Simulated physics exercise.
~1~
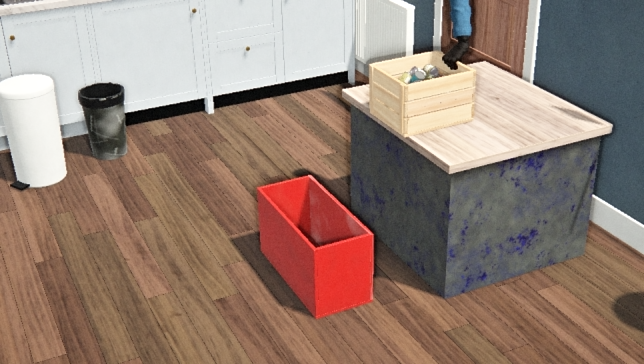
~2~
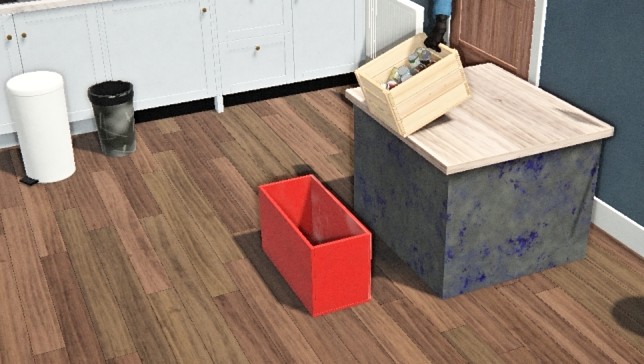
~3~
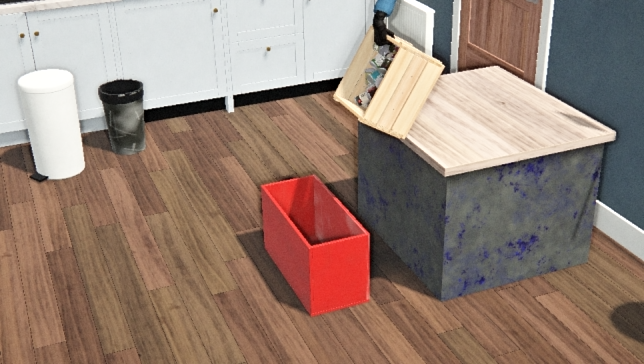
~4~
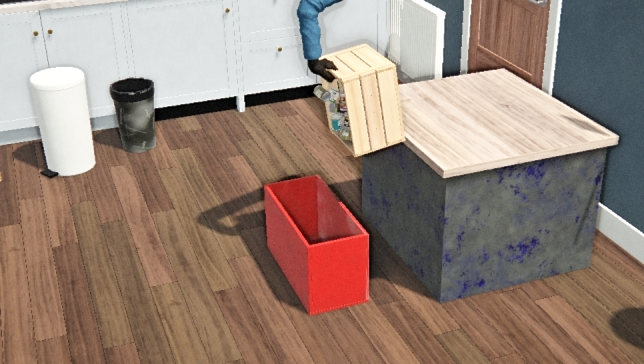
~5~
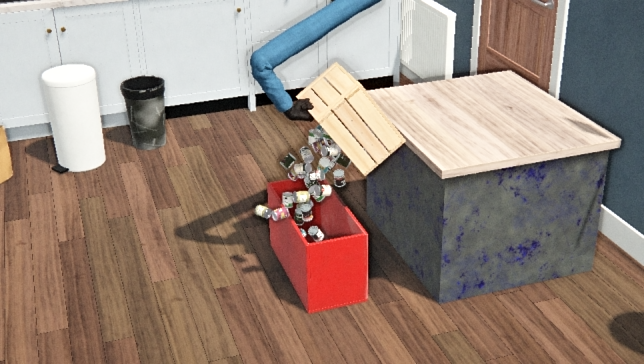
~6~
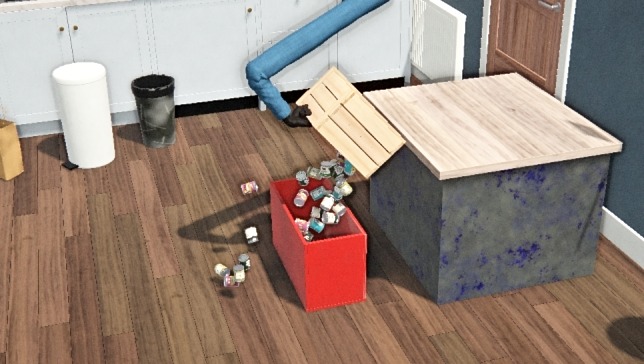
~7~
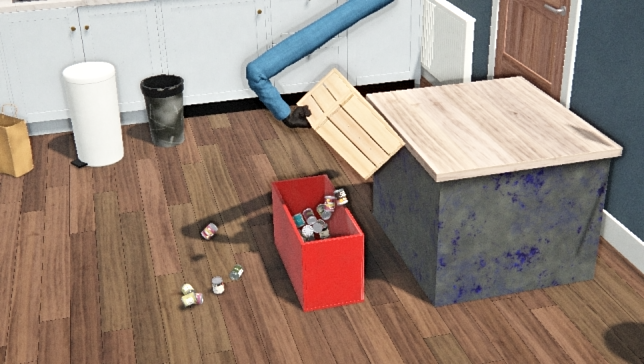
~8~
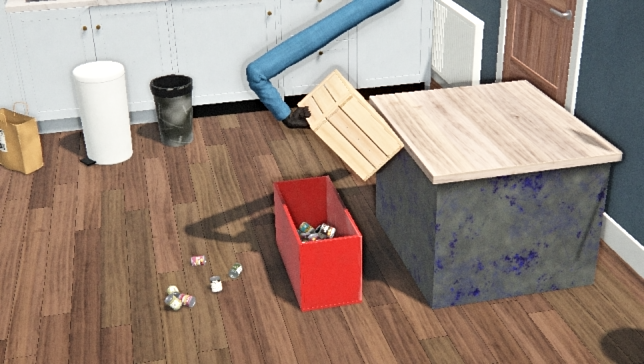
A pale wooden box packed with small tins sits on a speckled dark bench with a light top, above an empty red box on a plank floor. With a blue arm ending in a dark gripper at its side, it begins to tilt left over the bench edge. It tips further until its open side faces down, and the tins tumble out in a cluster. Most drop into the red box, but a few fall past it and scatter leftward across the floor. The wooden box finally rests steeply tipped, with a heap of tins in the red box and a handful lying on the floor.
